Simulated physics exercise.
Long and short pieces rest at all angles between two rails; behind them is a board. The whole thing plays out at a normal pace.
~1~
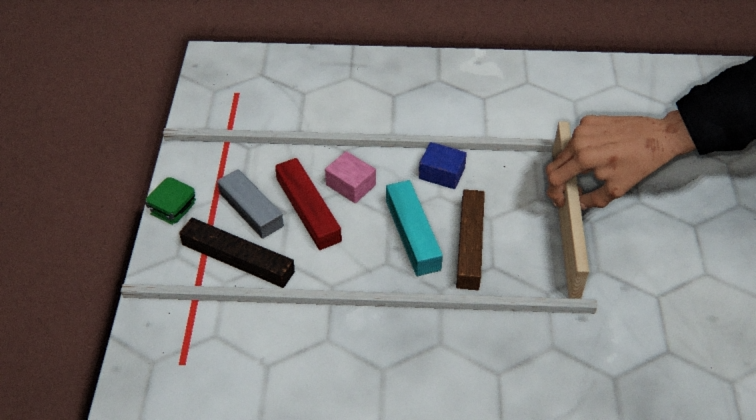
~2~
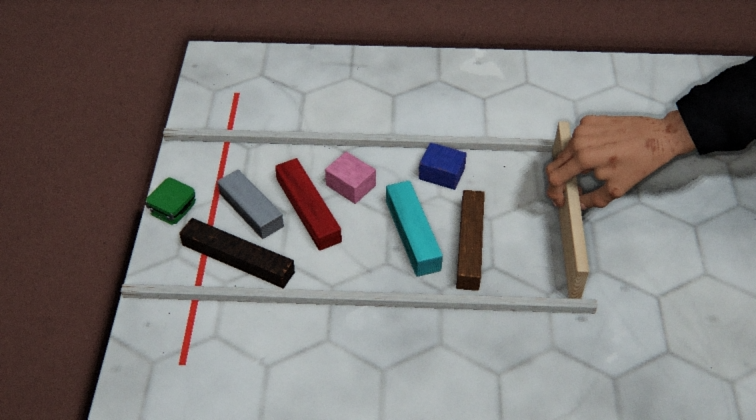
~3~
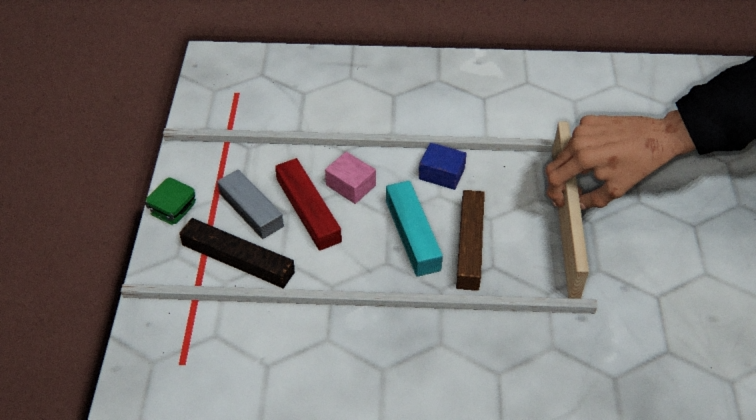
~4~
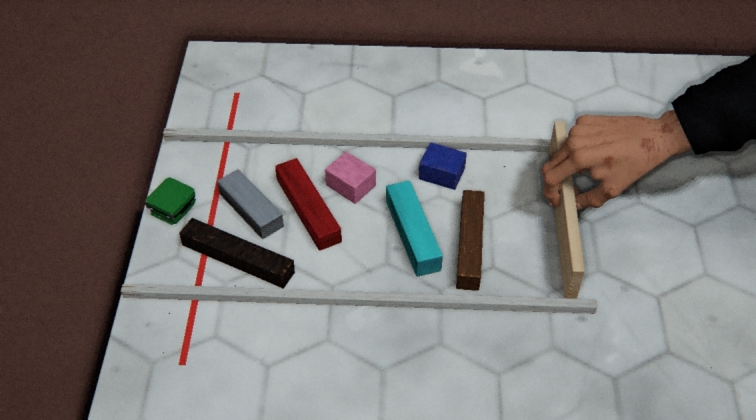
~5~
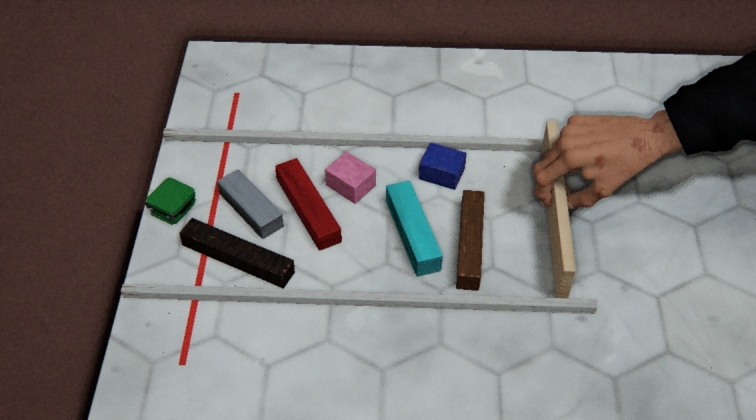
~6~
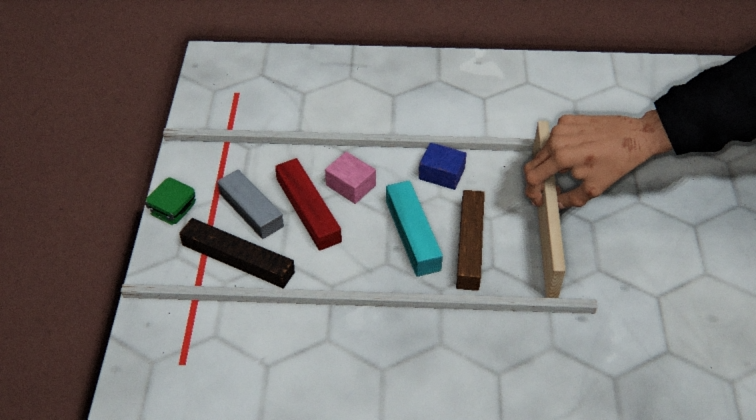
A hand slides a wooden board slightly left between two rails toward scattered colored blocks.
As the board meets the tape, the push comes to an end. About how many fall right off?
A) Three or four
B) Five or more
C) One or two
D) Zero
A, three or four.
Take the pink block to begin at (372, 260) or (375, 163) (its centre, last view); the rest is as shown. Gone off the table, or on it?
First spot: It remains in place; second spot: It remains in place.
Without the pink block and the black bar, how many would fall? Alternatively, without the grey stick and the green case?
Try 1: 2; try 2: 2.
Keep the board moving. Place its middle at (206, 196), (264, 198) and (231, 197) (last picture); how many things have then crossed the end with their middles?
In that order 4, 1 and 2.
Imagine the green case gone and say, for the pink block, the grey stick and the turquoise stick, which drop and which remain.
Pink block: Is still there; grey stick: Is gone; turquoise stick: Is still there.
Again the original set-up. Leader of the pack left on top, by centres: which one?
It's the pink block that ends up nearest.
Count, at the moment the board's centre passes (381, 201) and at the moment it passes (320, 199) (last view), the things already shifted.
At the first spot the count is 5, and at the second it is 7.
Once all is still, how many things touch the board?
The number is 2.
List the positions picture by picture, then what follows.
In the first picture, green case (172, 202); black bar (237, 252); grey stick (250, 203); board (569, 207); tape (213, 212).
In the second picture, black bar (237, 252); red stick (308, 203).
In the third picture, grey stick (250, 203); board (569, 207).
In the fourth picture, green case (172, 202); turquoise stick (413, 227).
In the fifth picture, black bar (237, 252); blue block (443, 166).
In the sixth picture, green case (172, 202); black bar (237, 252); grey stick (250, 203); board (547, 206); tape (213, 212).
Soon after, none off yet; green case at rest near (172, 202); black bar at rest near (237, 252); grey stick at rest near (250, 203).
In the end, the number that fall off is three or four; gone, red stick, grey stick, black bar and green case.
